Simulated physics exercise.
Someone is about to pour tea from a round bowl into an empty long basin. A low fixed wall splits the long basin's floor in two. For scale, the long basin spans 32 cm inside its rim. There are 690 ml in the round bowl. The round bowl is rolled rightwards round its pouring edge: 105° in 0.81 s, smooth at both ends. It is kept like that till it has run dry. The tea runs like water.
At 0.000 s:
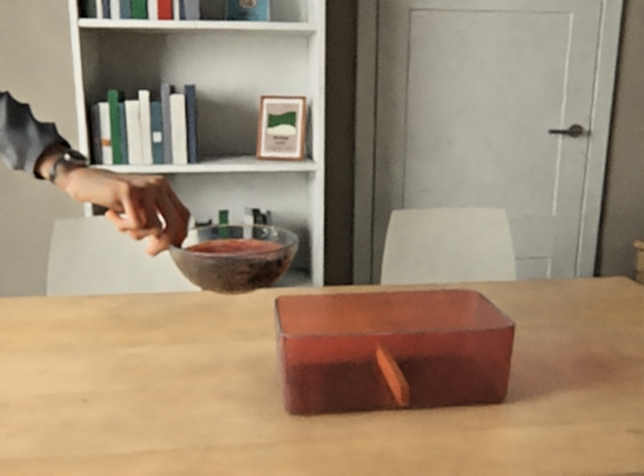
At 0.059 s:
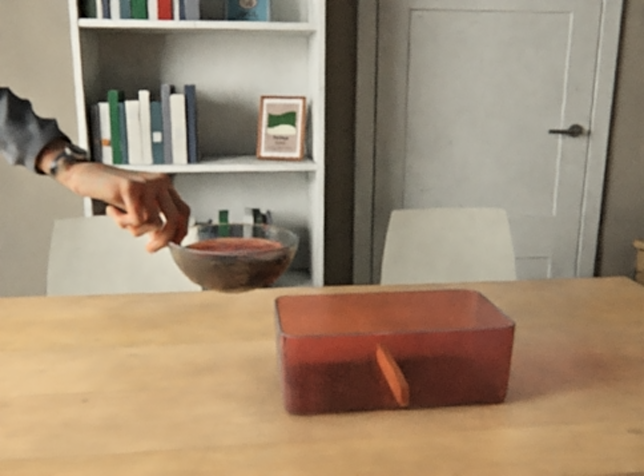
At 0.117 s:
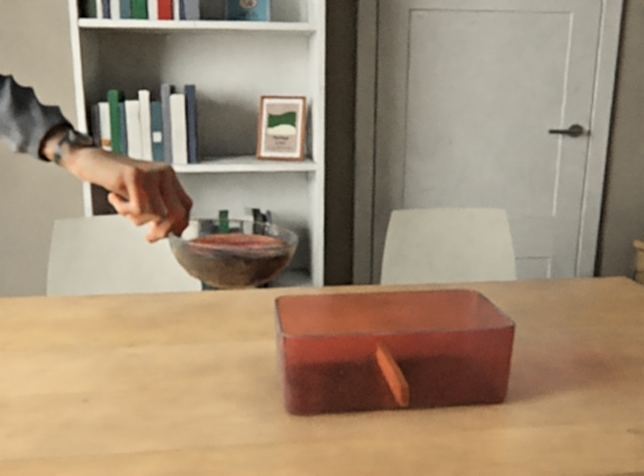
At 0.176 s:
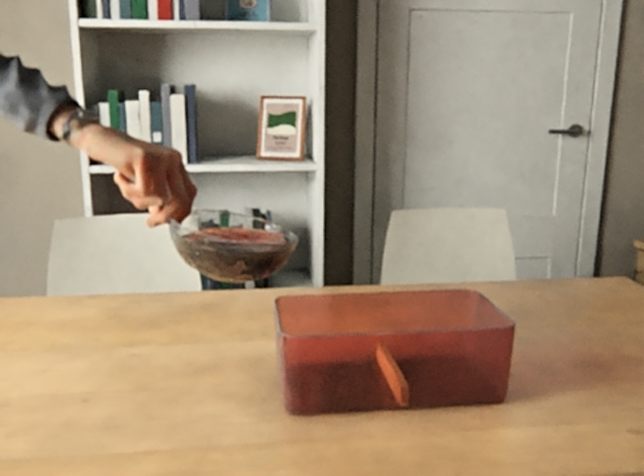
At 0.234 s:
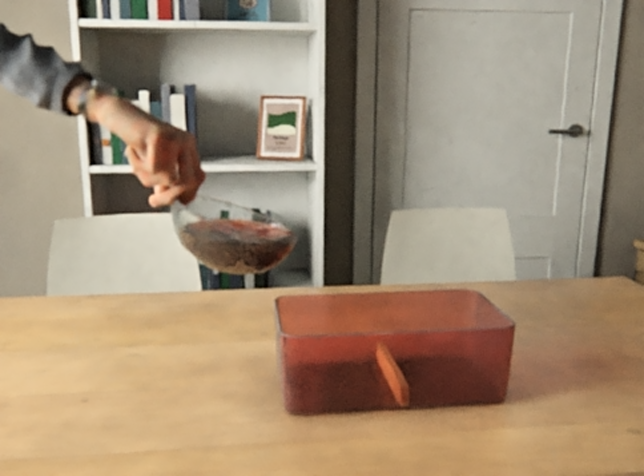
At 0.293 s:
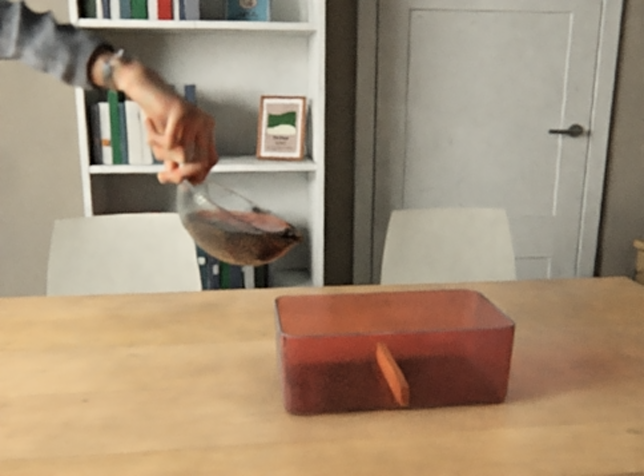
A hand tilting a round glass bowl of tea rightwards above a wooden table, beside a long red basin with a divider.
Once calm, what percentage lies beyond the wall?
Roughly 28 per cent is past the wall.
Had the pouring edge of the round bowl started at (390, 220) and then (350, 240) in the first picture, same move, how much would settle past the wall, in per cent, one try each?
First 50, then 75 per cent.
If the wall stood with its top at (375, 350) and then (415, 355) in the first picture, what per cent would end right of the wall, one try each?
First 50, then 10 per cent.
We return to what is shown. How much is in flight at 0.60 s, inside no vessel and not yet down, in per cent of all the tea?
About 58 per cent.
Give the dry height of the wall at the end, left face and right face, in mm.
Some 12 mm on the left and 22 mm on the right.
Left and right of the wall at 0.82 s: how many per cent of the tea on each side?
Left about 74, right about 24.
By 0.60 s the tilt is 88° and 16 per cent is still to pour, 25 is left of the wall and 0 right of it.
By 0.82 s the tilt is 105° and 0 per cent is still to pour, 74 is left of the wall and 23 right of it.
By 1.06 s the tilt is 105° and 0 per cent is still to pour, 75 is left of the wall and 23 right of it.
By 1.31 s the tilt is 105° and 0 per cent is still to pour, 70 is left of the wall and 28 right of it.
At rest 70 per cent lies left of the wall, 28 right of it and 2 outside.
